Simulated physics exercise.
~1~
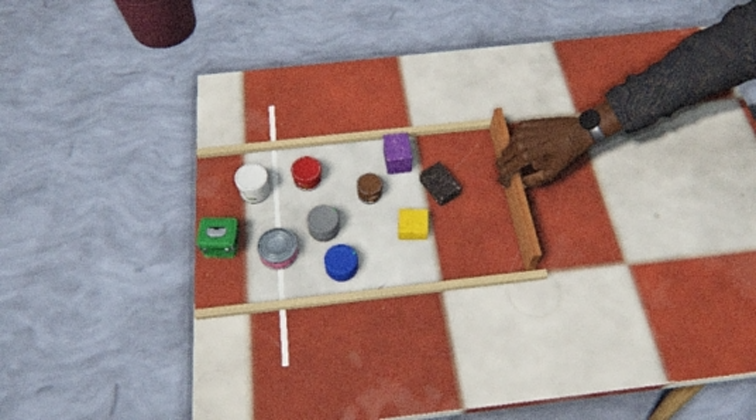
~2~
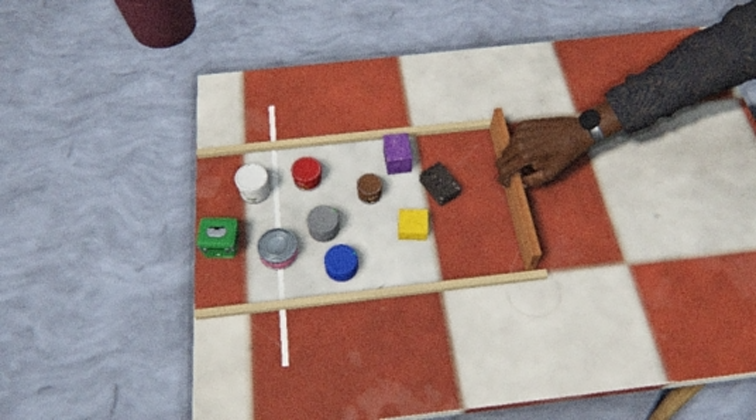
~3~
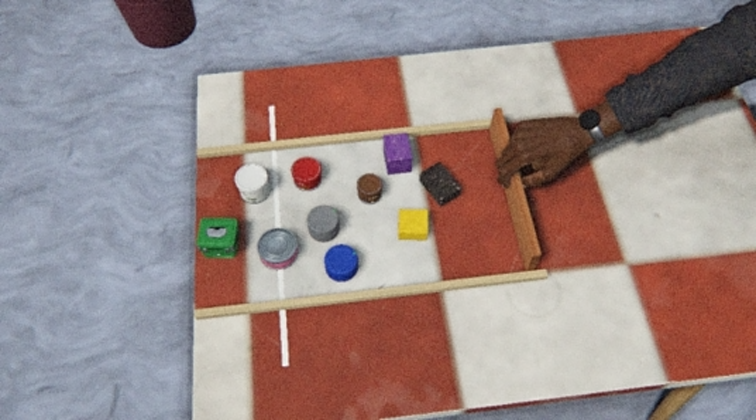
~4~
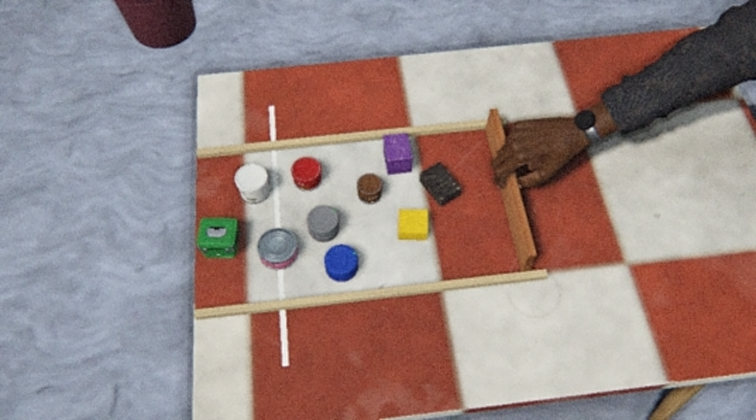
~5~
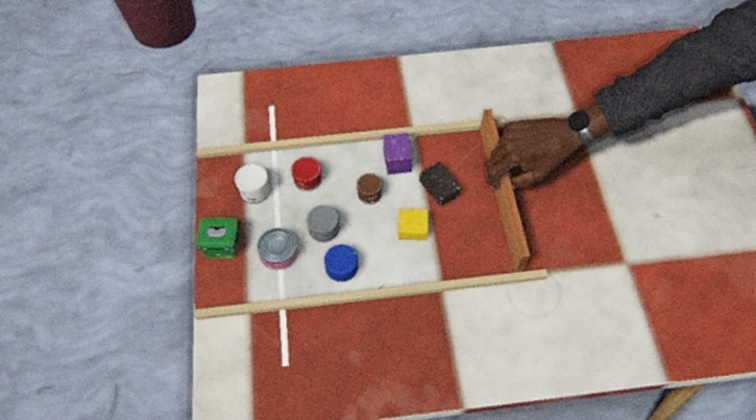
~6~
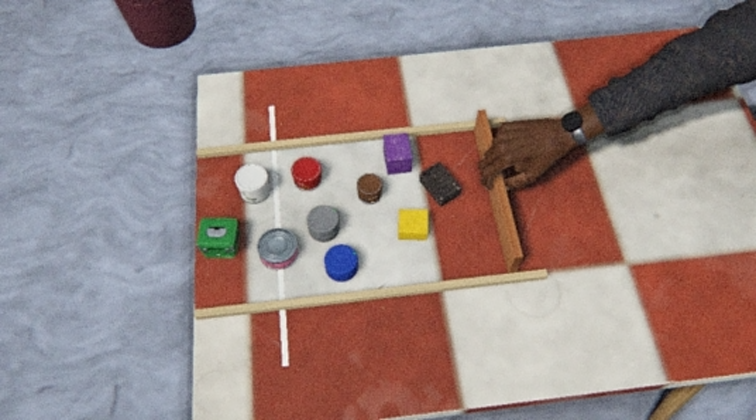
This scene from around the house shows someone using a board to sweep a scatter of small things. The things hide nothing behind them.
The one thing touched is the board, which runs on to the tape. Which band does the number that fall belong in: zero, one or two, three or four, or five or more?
The tally of drops is nought.
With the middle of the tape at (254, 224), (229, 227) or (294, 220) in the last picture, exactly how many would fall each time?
Respectively, 2, 6 and 0.
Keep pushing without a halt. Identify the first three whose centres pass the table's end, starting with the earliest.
Order: Green case, then white pot, then pink tin.
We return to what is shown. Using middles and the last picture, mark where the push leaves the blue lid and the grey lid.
Looks like one lands around (263, 273), and the other around (233, 229).
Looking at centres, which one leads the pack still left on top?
Looks like the green case to me.
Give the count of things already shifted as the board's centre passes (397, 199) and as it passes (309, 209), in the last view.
I get 4 at the one place and 9 at the other.
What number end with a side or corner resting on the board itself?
Result: 4 in all.
A little later, none off yet; green case at rest near (219, 238); white pot at rest near (253, 184); pink tin at rest near (278, 249).
When it is over, the number that fall off is zero.
